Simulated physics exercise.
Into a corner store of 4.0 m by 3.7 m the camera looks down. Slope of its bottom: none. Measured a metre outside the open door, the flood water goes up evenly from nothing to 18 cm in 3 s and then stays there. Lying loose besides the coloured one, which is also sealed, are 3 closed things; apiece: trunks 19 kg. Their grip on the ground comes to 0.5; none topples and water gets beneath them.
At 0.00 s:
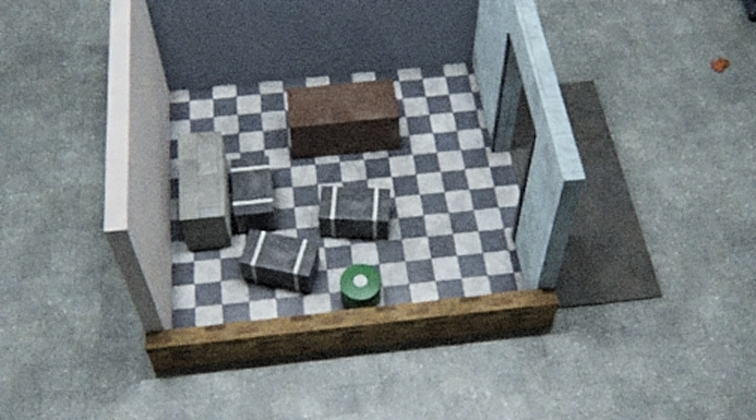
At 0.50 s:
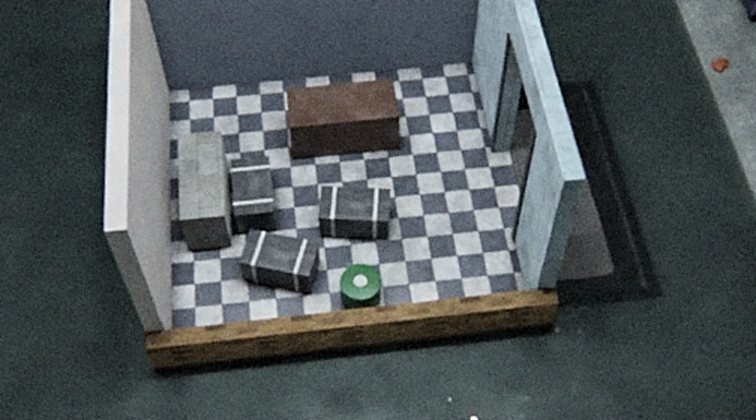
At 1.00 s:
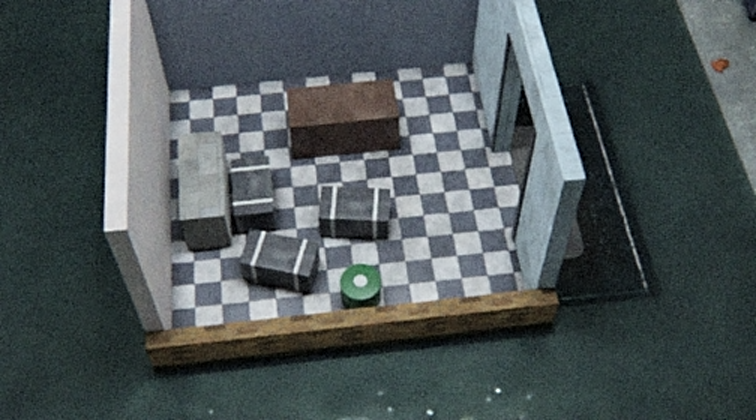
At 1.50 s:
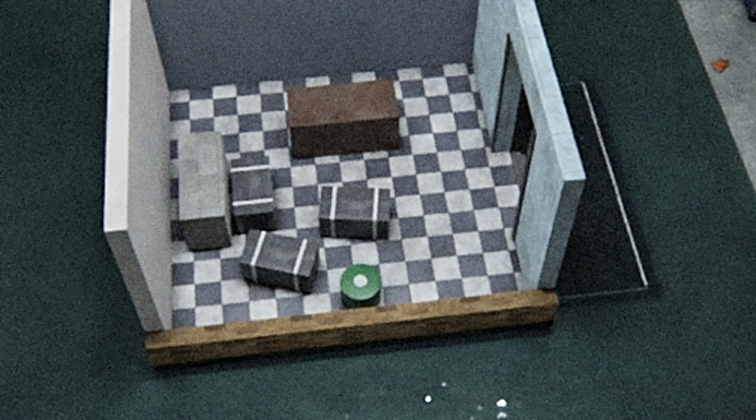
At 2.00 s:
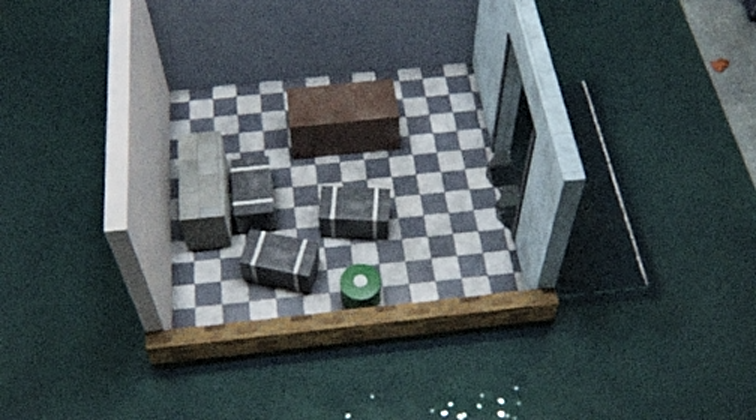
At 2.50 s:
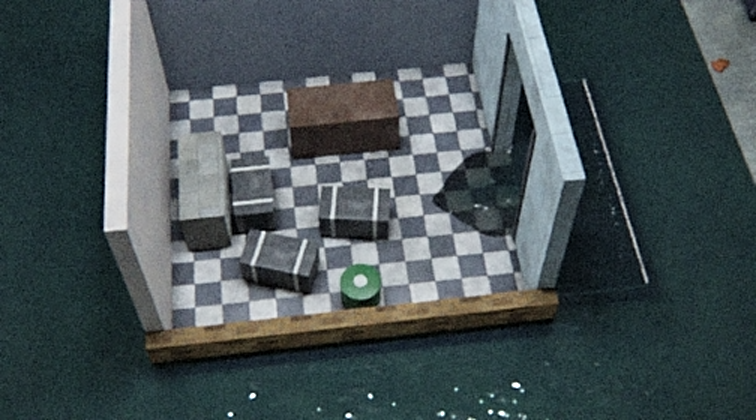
Dark water spread over the ground around a small room with a checkered floor, then crept in through the doorway on the right, while the green tub and the strapped boxes inside stayed still.
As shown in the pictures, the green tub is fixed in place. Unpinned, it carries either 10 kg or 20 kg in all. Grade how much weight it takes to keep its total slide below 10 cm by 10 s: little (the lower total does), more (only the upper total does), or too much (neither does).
Grade: More.
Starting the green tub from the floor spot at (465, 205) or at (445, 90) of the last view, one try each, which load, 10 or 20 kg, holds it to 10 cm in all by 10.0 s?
In order: Both fall short; even the lighter mass works.
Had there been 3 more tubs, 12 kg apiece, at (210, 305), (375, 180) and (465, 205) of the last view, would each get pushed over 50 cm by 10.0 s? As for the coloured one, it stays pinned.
In turn: Within it, beyond it, beyond it.
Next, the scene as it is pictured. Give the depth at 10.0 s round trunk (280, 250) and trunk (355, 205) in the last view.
Close to 13 and 12 centimetres.
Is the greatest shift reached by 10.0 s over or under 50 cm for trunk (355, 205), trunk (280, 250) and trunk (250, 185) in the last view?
In that order: Over, more, less.
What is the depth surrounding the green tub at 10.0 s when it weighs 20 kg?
Depth: Approx. 9 cm.
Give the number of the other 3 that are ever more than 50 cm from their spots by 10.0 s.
Counting them up, I find 2.
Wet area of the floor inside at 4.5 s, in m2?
Somewhere about 6.0 m2, give or take.
After 3.5 s the green tub would be 0 cm from its start with 10 kg and 0 cm from its start with 20 kg; 0 cm of water round it then.
After 4.5 s the green tub would be 5 cm from its start with 10 kg and 0 cm from its start with 20 kg; 5 cm of water round it then.
After 7.0 s the green tub would be 170 cm from its start with 10 kg and 0 cm from its start with 20 kg; 7 cm of water round it then.
After 10.0 s the green tub would be 173 cm from its start with 10 kg and 0 cm from its start with 20 kg; 9 cm of water round it then.
